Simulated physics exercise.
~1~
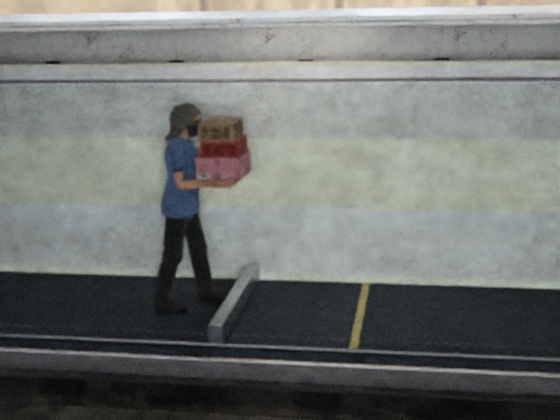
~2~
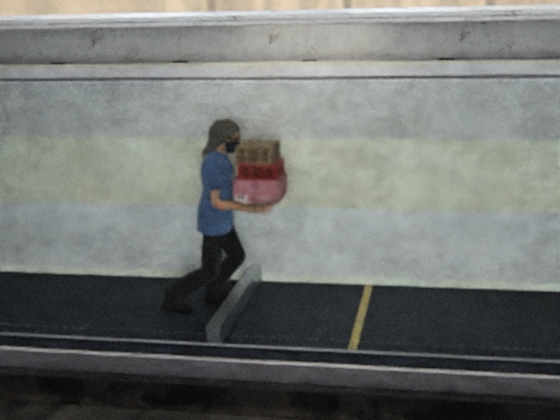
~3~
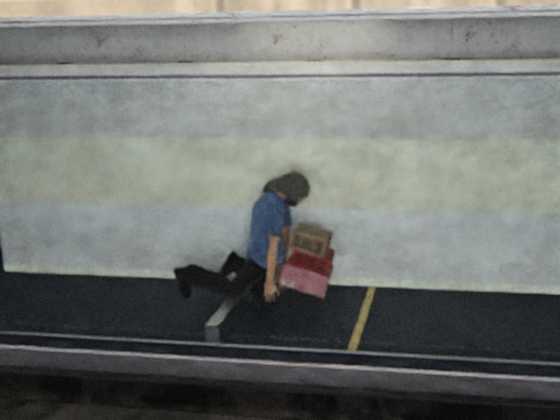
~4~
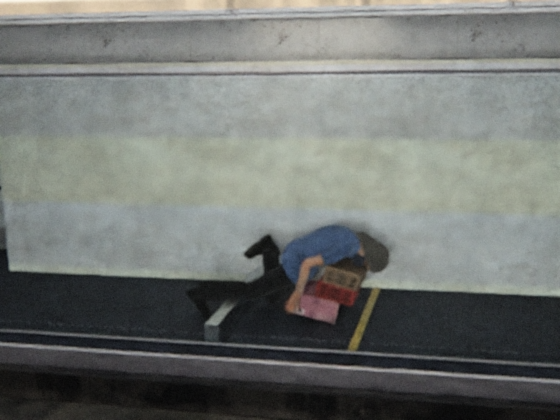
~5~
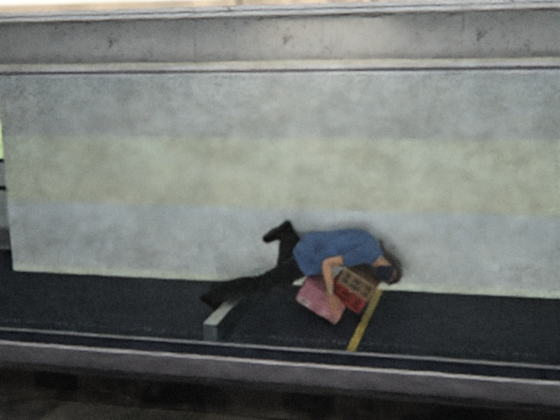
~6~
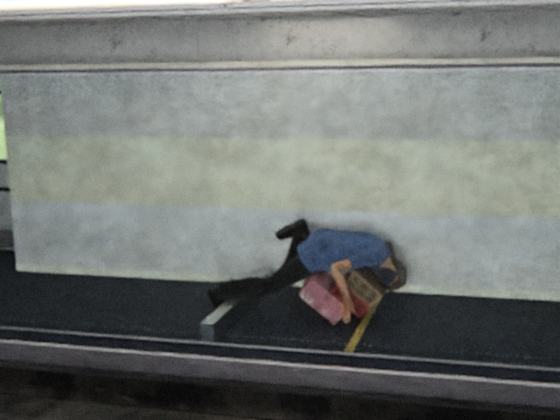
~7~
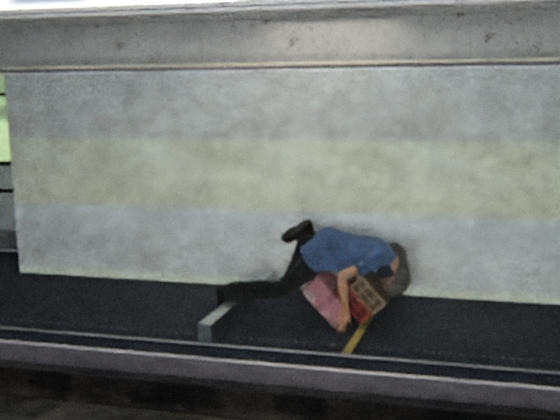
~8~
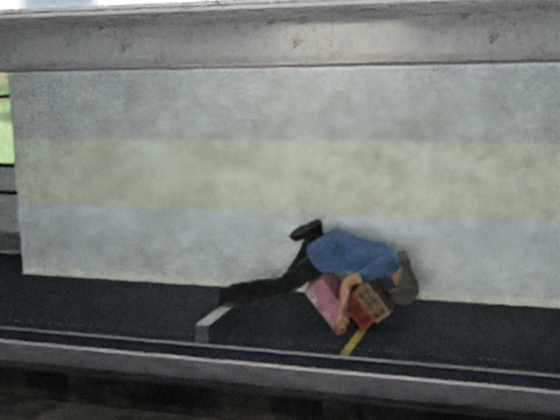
On a dark walkway beside a pale wall with a faint yellowish band, a masked person in a blue shirt carries a stack of three boxes toward the right. At a low grey rail, the person pitches forward, legs trailing behind, and drops with the boxes held in front. The body lands face down over the load, one foot kicked up, near a yellow line. The boxes tilt further and shift slightly as the person settles. Finally, the pink box rests short of the line, while the brown box and the person's head lie beyond it.
